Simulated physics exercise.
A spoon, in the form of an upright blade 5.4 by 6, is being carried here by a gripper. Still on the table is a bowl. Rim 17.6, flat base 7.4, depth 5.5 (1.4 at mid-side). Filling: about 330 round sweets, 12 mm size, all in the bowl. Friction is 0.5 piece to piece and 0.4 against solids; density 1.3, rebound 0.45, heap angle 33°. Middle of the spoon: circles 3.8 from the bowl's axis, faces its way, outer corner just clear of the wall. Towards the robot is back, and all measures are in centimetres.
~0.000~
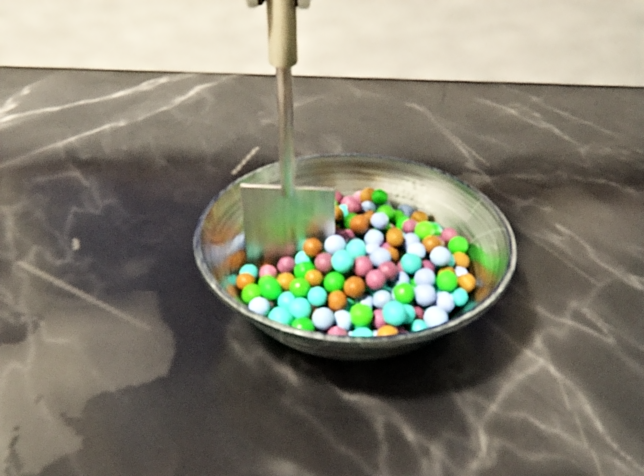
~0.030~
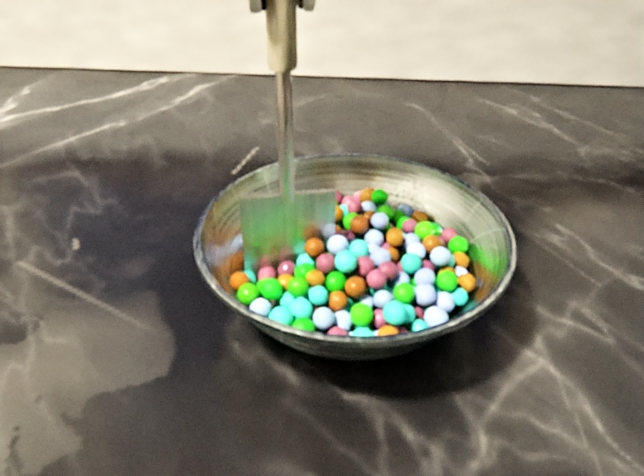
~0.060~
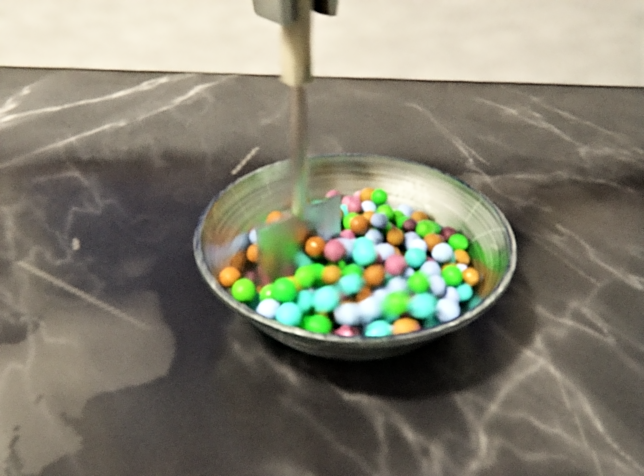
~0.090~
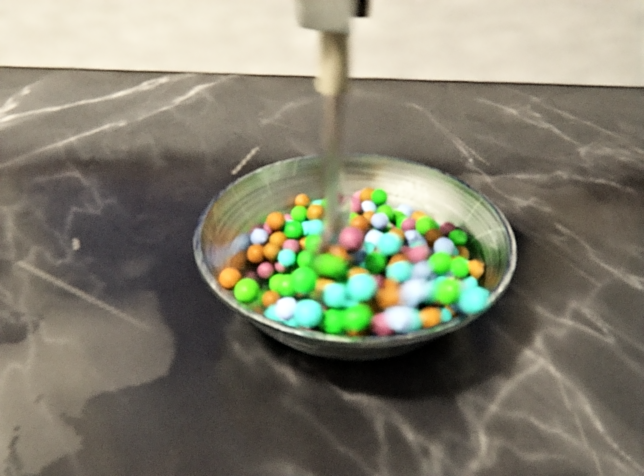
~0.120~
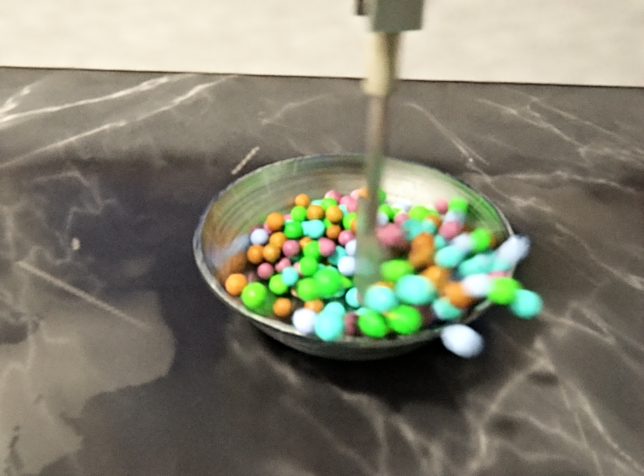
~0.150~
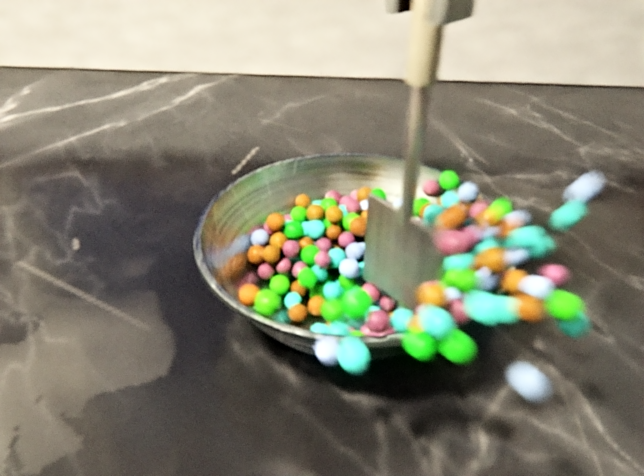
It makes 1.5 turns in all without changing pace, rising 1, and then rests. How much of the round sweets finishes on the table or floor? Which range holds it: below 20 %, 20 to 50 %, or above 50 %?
The range above 50 %.
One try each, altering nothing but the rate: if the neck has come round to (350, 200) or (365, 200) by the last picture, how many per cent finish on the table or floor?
Some 40 and 45 %.
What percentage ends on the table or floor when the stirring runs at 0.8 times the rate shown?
About 50 per cent.
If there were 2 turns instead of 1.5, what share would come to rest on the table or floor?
I'd reckon near 60 per cent.
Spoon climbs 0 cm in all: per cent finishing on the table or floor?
About 65 percent.
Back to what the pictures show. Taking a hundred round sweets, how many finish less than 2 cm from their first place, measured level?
Result: Close to 5 per cent of the load.
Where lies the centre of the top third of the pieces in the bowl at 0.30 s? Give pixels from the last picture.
Somewhere around (298, 178) in the last view.
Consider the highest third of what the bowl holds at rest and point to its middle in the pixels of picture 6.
In the final view it lies around (372, 274).
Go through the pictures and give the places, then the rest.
The spoon neck at (287, 163), 0° round; upper third of the load around (365, 256), from x 245 to 465, top at y 195; 327 in the bowl, in the first frame.
The spoon neck at (287, 169), 12° round; upper third of the load around (363, 261), from x 240 to 465, top at y 195, in the second frame.
The spoon neck at (299, 185), 42° round; upper third of the load around (367, 275), from x 230 to 470, top at y 195, in the third frame.
The spoon neck at (332, 197), 73° round; upper third of the load around (385, 278), from x 230 to 475, top at y 195; 326 in the bowl, 1 in flight or on the tool, in the fourth frame.
The spoon neck at (374, 199), 104° round; upper third of the load around (422, 270), from x 240 to 525, top at y 195; 316 in the bowl, 11 in flight or on the tool, in the fifth frame.
The spoon neck at (410, 188), 136° round; upper third of the load around (459, 249), from x 250 to 585, top at y 180; 304 in the bowl, 23 in flight or on the tool, in the sixth frame.
After 0.30 s, 289° round, highest piece 13 above the table; 212 in the bowl, 40 on the table or floor, 75 in flight or on the tool.
After 0.44 s, 82° round, highest piece 9 above the table; 159 in the bowl, 133 on the table or floor, 35 in flight or on the tool.
After 0.72 s, 180° round, highest piece 5 above the table; 189 on the table or floor, 138 in the bowl.
After 1.42 s, 180° round, highest piece 5 above the table; 189 on the table or floor, 138 in the bowl.
In the end, 189 on the table or floor, 138 in the bowl. That is 58 % on the table or floor.
